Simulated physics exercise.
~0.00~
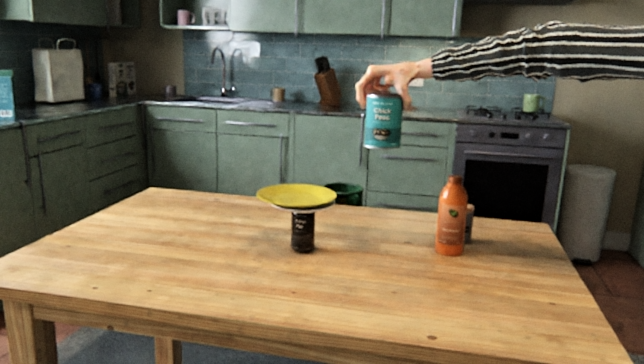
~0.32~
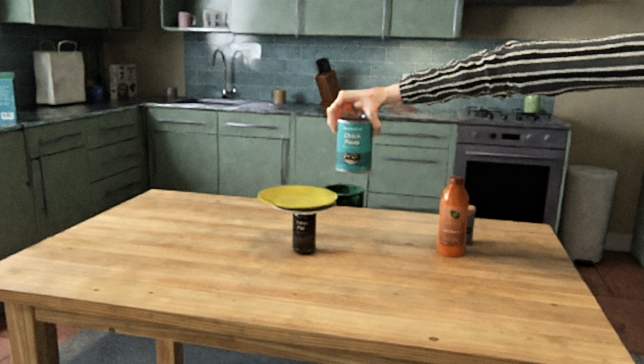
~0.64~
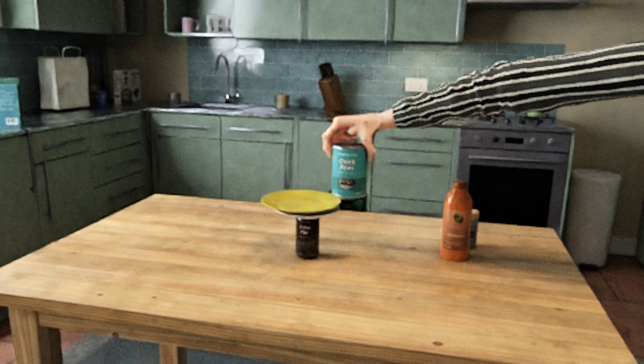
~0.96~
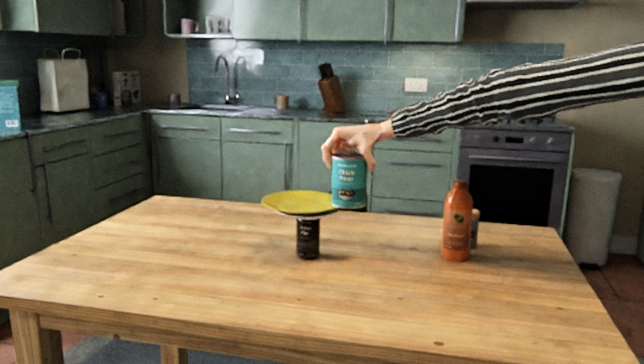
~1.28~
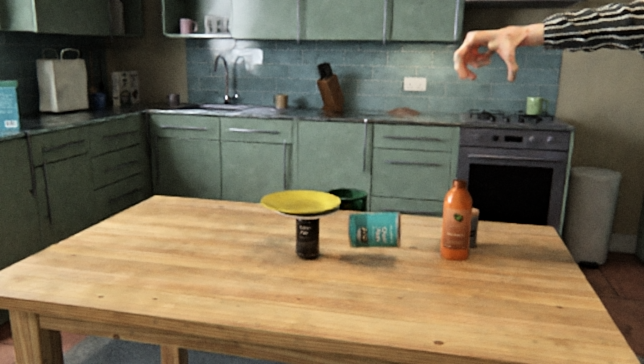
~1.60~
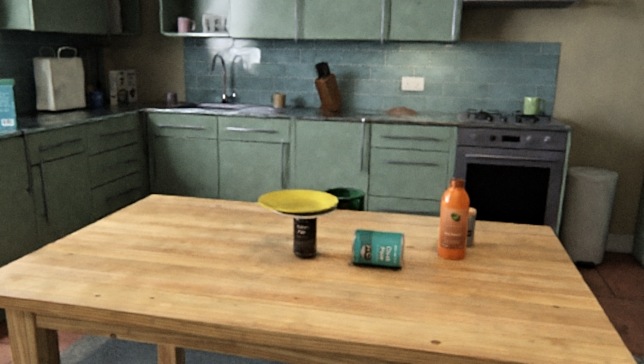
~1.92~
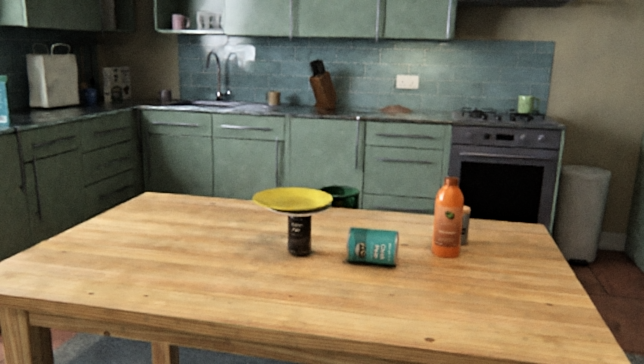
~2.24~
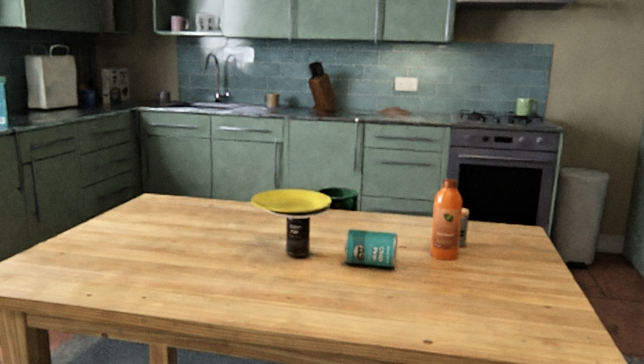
To begin with, a yellow plate rests on a black can on a wooden kitchen table, with an orange bottle and a smaller grey container standing to the right. A hand in a striped sleeve holds a turquoise tin upright above the table and moves it left and down toward the plate. It lowers the tin near the plate's right edge, then lets go and draws back. The tin tips onto its side and drops to the tabletop. It ends lying between the black can and the orange bottle, while everything else stays in place.
